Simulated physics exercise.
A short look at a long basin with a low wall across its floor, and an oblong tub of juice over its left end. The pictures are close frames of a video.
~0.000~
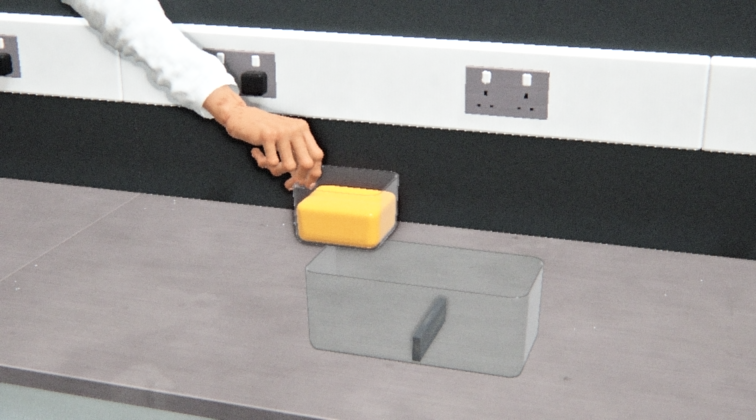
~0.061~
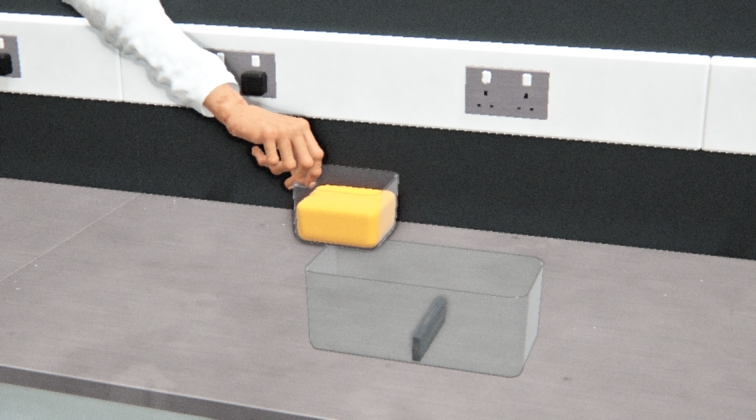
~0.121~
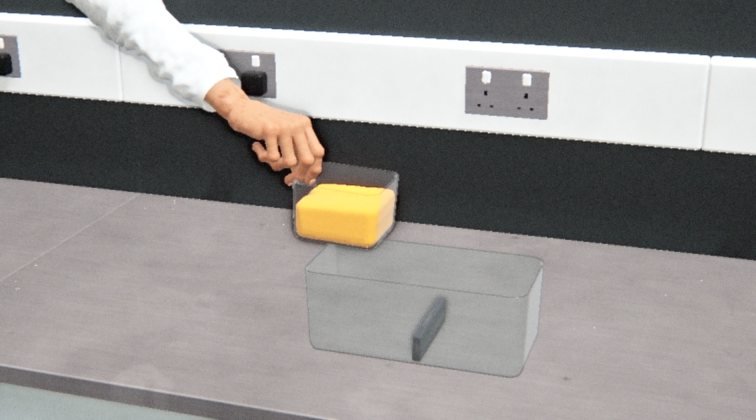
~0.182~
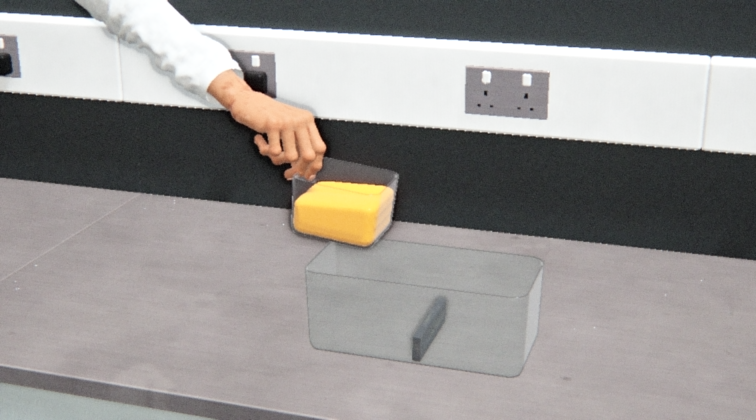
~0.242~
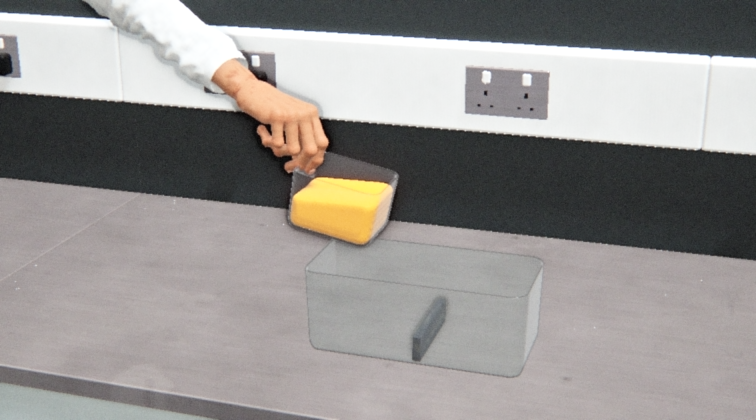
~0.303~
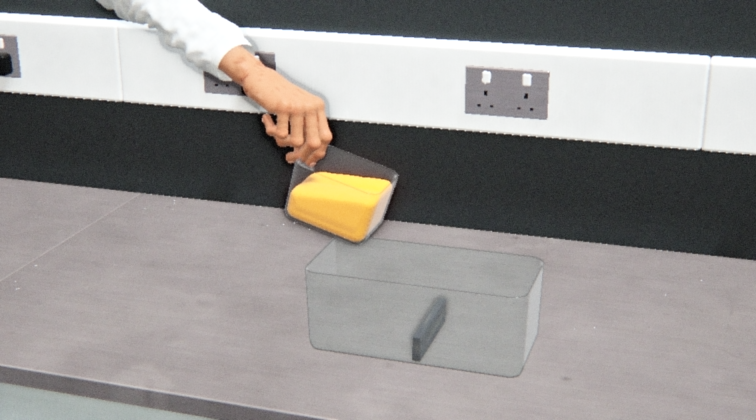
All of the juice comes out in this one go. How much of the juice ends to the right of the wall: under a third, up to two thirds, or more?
In the end above two thirds is right of the wall.
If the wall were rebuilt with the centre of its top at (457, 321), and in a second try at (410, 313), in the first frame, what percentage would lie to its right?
In turn 50 and 95 in a hundred.
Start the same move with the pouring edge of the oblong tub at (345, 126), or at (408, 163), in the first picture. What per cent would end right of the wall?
First some 45, then 90 per cent.
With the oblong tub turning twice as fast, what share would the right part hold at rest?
Some 70 per cent.
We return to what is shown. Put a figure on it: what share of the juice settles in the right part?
Roughly 90 in a hundred.
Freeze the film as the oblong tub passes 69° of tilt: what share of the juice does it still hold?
Some 65 per cent.
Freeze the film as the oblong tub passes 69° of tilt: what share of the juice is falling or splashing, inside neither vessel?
Near 30 %.
A moment on, the oblong tub is tipped part way and 67 per cent is still to pour, 4 is left of the wall and 0 right of it.
Next, the oblong tub is tipped on its side and 16 per cent is still to pour, 4 is left of the wall and 63 right of it.
Then the oblong tub is tipped right over and 1 per cent is still to pour, 9 is left of the wall and 87 right of it.
Later the oblong tub is tipped right over and 0 per cent is still to pour, 9 is left of the wall and 90 right of it.
Finally, 9 per cent lies left of the wall, 90 right of it and 1 outside.
